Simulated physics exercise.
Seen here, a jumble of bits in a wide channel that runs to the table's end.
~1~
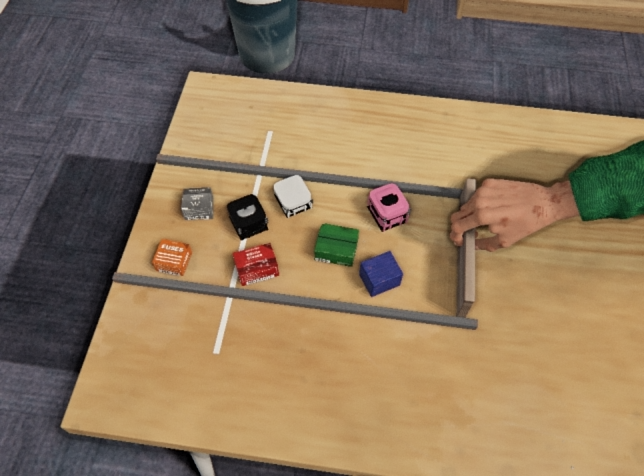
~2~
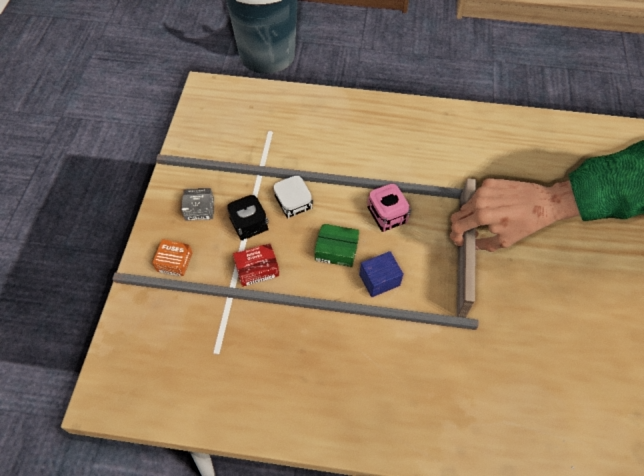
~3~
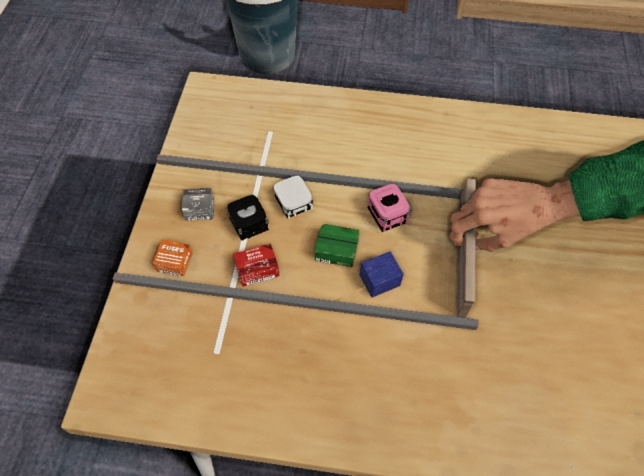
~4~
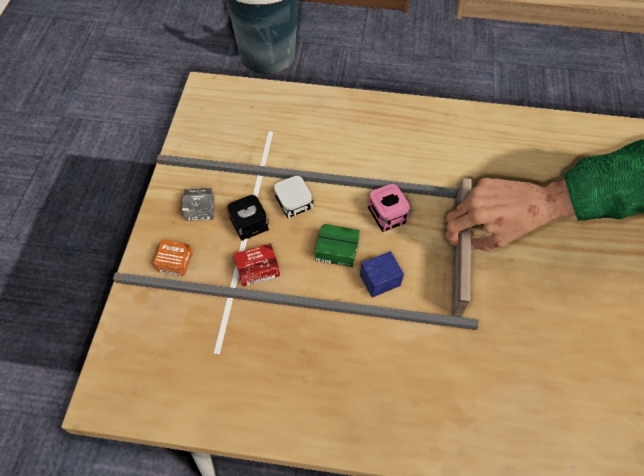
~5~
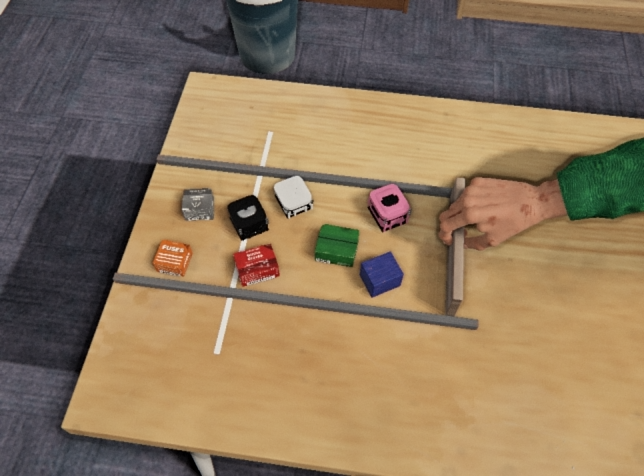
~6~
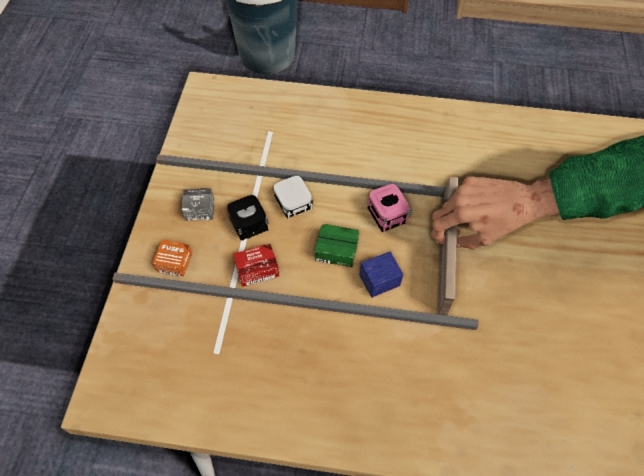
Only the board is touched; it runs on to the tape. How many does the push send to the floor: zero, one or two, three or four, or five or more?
The number that fall off is zero.
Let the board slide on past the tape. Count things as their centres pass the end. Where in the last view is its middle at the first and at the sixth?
Its middle is around (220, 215) and later (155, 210).
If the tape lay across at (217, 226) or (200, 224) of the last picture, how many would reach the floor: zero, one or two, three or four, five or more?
Taking them in turn, no fall at all; 1 or 2.
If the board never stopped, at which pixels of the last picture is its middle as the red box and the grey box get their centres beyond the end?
Its middle is around (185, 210) and around (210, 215).
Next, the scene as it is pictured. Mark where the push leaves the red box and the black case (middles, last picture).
The red box stops around (185, 262); the black case around (189, 210).
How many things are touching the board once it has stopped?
3 of them.
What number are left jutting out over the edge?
That would be 0.
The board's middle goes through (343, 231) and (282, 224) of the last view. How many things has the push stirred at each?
The counts are 3 and 7.
A little later, none off yet; orange box at rest near (173, 258); grey box at rest near (198, 204); black case at rest near (248, 218).
Next, none off yet; orange box at rest near (173, 258); grey box shifted a little near (184, 201); black case shifted about its own width near (214, 214).
When it is over, the number that fall off is zero.
